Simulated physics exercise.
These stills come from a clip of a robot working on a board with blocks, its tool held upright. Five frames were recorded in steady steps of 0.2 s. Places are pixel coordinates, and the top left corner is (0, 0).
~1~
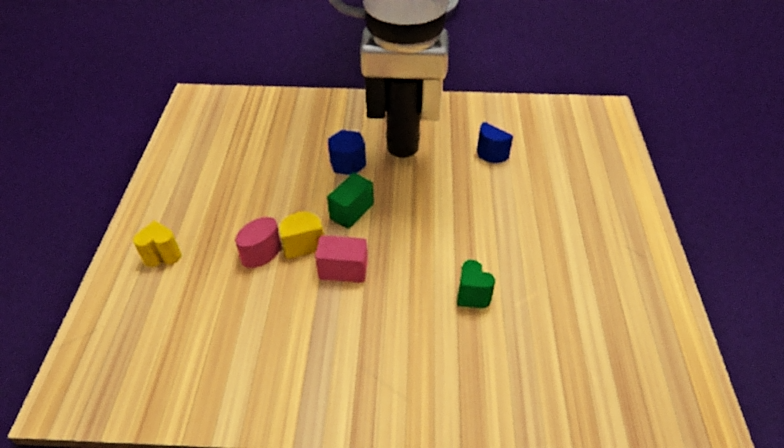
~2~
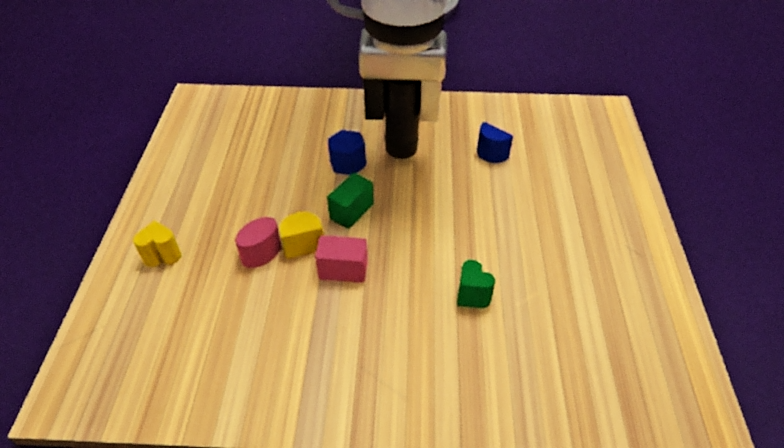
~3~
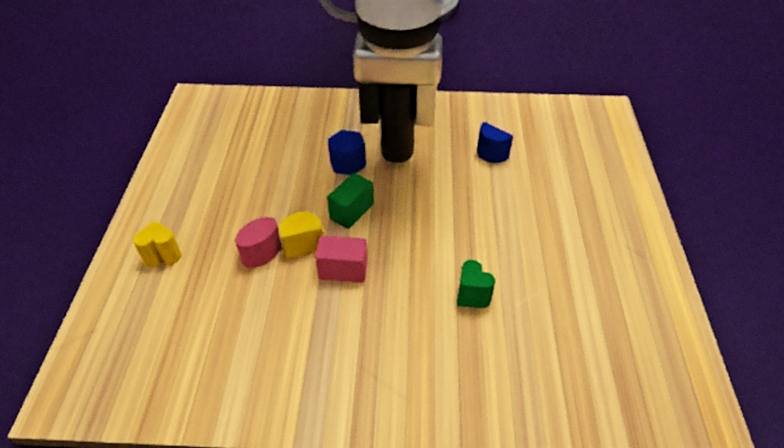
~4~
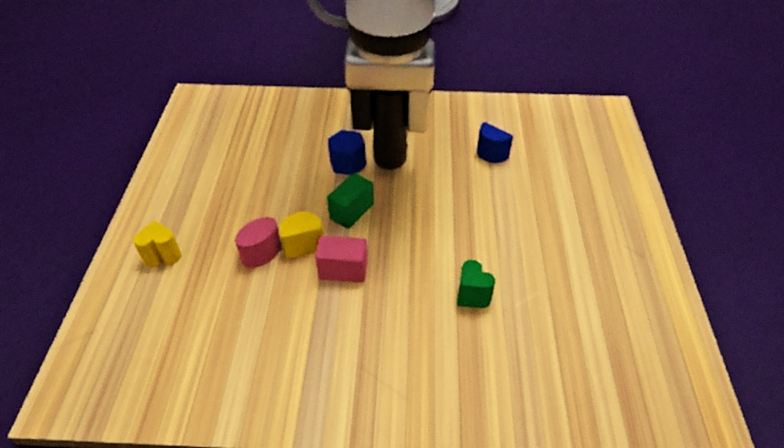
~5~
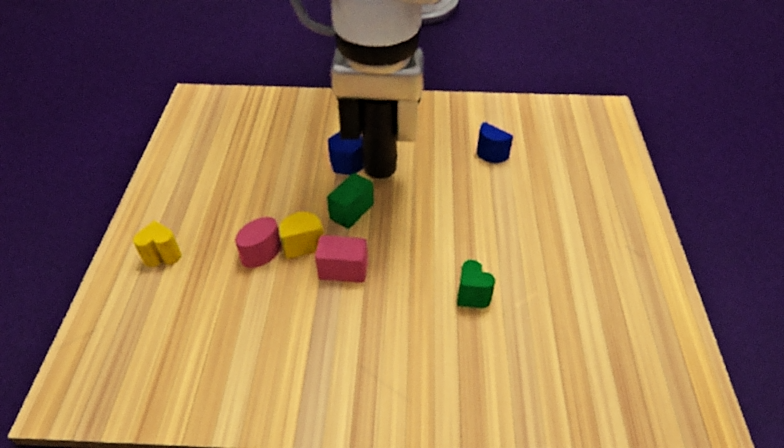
A robotic arm with a dark, rod-like tip reaches in from the top of a light striped wooden board, seen from above at an angle against dark purple. Blue blocks sit near the tip, green, yellow and pink ones cluster left of centre, a yellow one lies far left, and a green heart lower right. The arm slides slightly left and toward the viewer, while blocks and camera stay still.
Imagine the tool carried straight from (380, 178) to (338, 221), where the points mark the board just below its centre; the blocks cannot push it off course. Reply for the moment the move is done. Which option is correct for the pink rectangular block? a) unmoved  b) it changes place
(b)
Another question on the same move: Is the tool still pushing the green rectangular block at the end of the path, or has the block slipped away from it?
Once the path is finished, the green rectangular block still sits ahead of the tool.
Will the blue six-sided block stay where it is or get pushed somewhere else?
The blue six-sided block will stay where it is.
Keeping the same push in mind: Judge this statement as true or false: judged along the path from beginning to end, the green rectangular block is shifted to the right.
This is false.
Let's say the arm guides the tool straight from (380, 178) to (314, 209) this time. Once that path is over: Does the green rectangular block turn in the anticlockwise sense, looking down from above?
I expect so.
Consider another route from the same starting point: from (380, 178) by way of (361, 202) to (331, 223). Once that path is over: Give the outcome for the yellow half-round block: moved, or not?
It is shoved along.
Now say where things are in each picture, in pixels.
Tool tip at (403, 148); block tops, yellow half-round block at (300, 223); pink rectangular block at (341, 247); blue six-sided block at (346, 140); green rectangular block at (350, 188), in the first frame.
Tool at (401, 149); blocks unchanged, in the second frame.
Tool at (397, 153); blocks unchanged, in the third frame.
Tool at (390, 159); blocks unchanged, in the fourth frame.
Tool at (380, 168); yellow half-round block at (300, 223); pink rectangular block at (341, 247); blue six-sided block at (346, 140); green rectangular block at (350, 188), in the fifth frame.
The first path, step by step. Halfway along, tool at (359, 189); green rectangular block at (339, 202).
At the end, tool at (337, 211); yellow half-round block at (290, 240), turned 55° clockwise; pink rectangular block at (343, 260), turned 15° anticlockwise; blue six-sided block in place; green rectangular block at (325, 230), turned 35° anticlockwise.
